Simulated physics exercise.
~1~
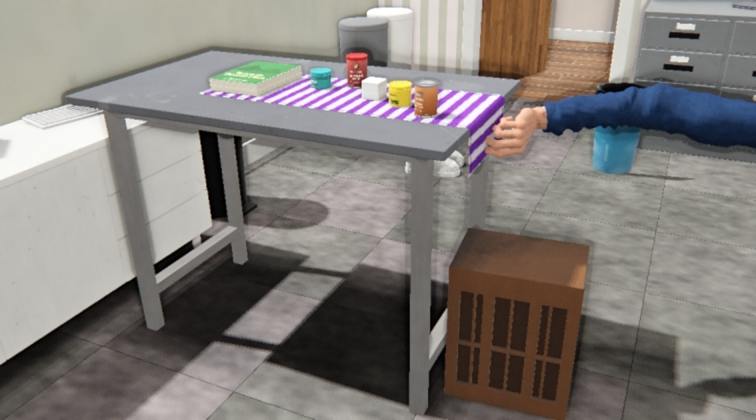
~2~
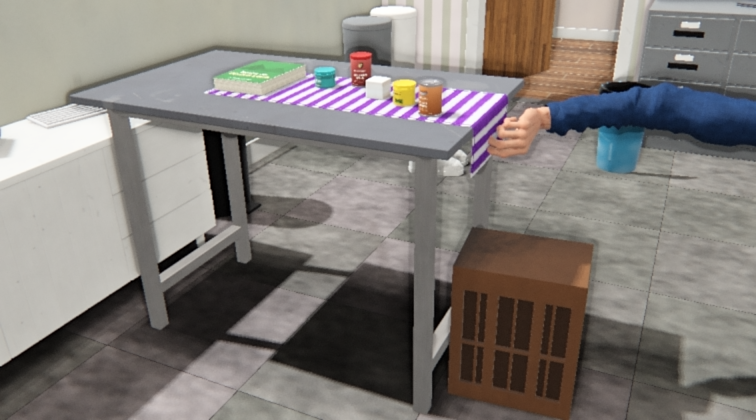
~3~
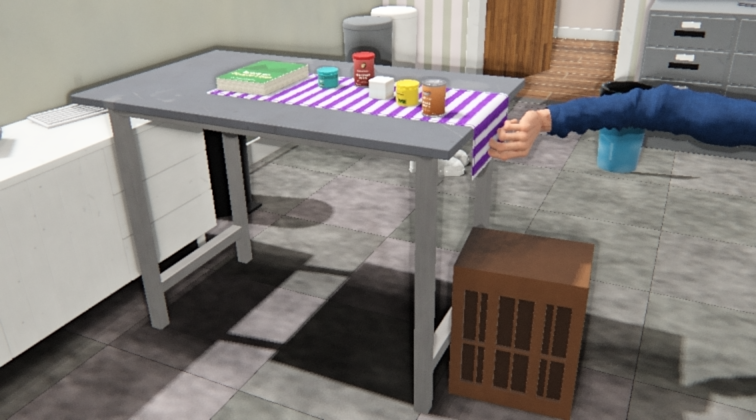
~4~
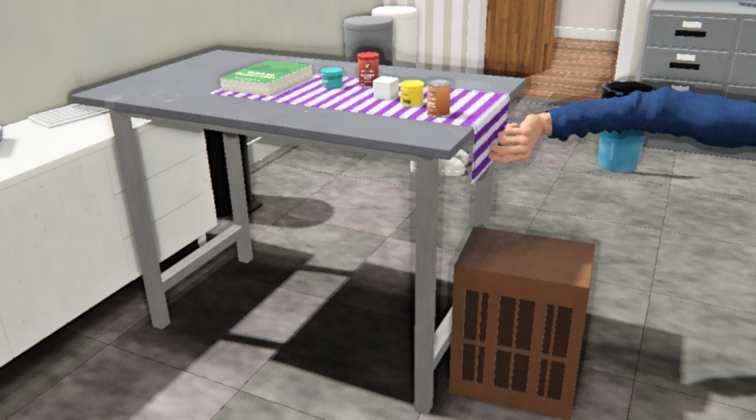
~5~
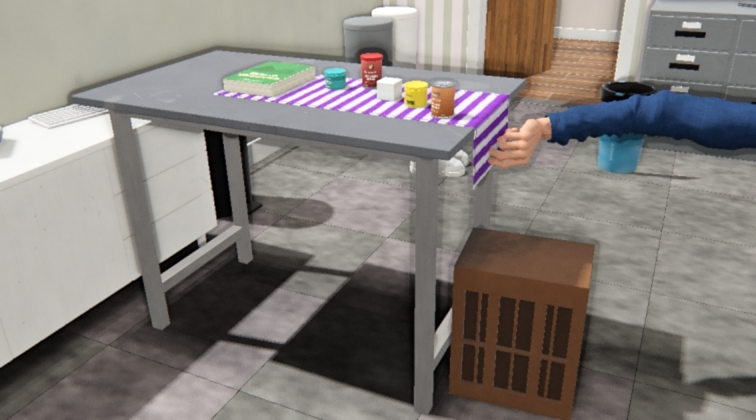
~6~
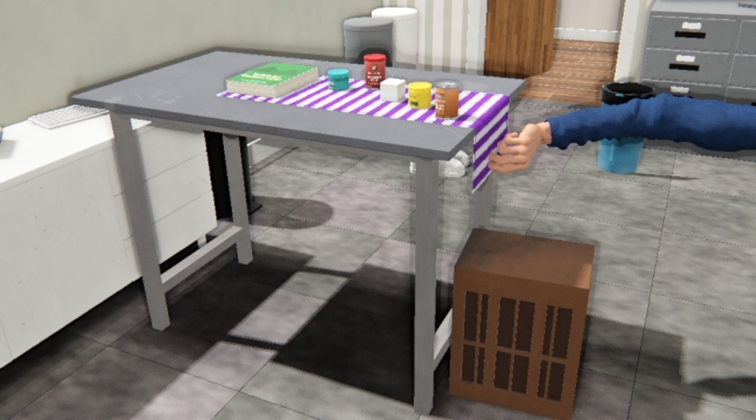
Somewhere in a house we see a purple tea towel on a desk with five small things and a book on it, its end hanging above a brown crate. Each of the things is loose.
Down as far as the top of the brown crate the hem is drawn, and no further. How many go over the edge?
The tally of dropped things is two.
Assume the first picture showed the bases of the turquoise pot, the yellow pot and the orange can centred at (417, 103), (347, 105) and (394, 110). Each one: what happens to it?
Result - turquoise pot lost; yellow pot retained; orange can lost.
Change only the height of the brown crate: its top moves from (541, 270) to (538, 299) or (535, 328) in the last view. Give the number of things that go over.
Over the edge: 3, then 4.
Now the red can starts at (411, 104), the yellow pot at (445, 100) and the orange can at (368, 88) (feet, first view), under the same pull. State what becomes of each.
The red can comes down; the yellow pot falls; the orange can holds on.
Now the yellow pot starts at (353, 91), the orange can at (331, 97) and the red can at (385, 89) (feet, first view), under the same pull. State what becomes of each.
The yellow pot is still on top, the orange can is still on top, the red can is still on top.
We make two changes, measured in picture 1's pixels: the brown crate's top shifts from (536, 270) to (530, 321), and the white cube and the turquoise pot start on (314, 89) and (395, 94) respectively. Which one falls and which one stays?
White cube stays, turquoise pot is gone.
Early on, hem near (489, 229); orange can gone.
Midway, hem on the crate; orange can and yellow pot gone.
Finally, hem on the crate; orange can and yellow pot gone. The desk loses two.
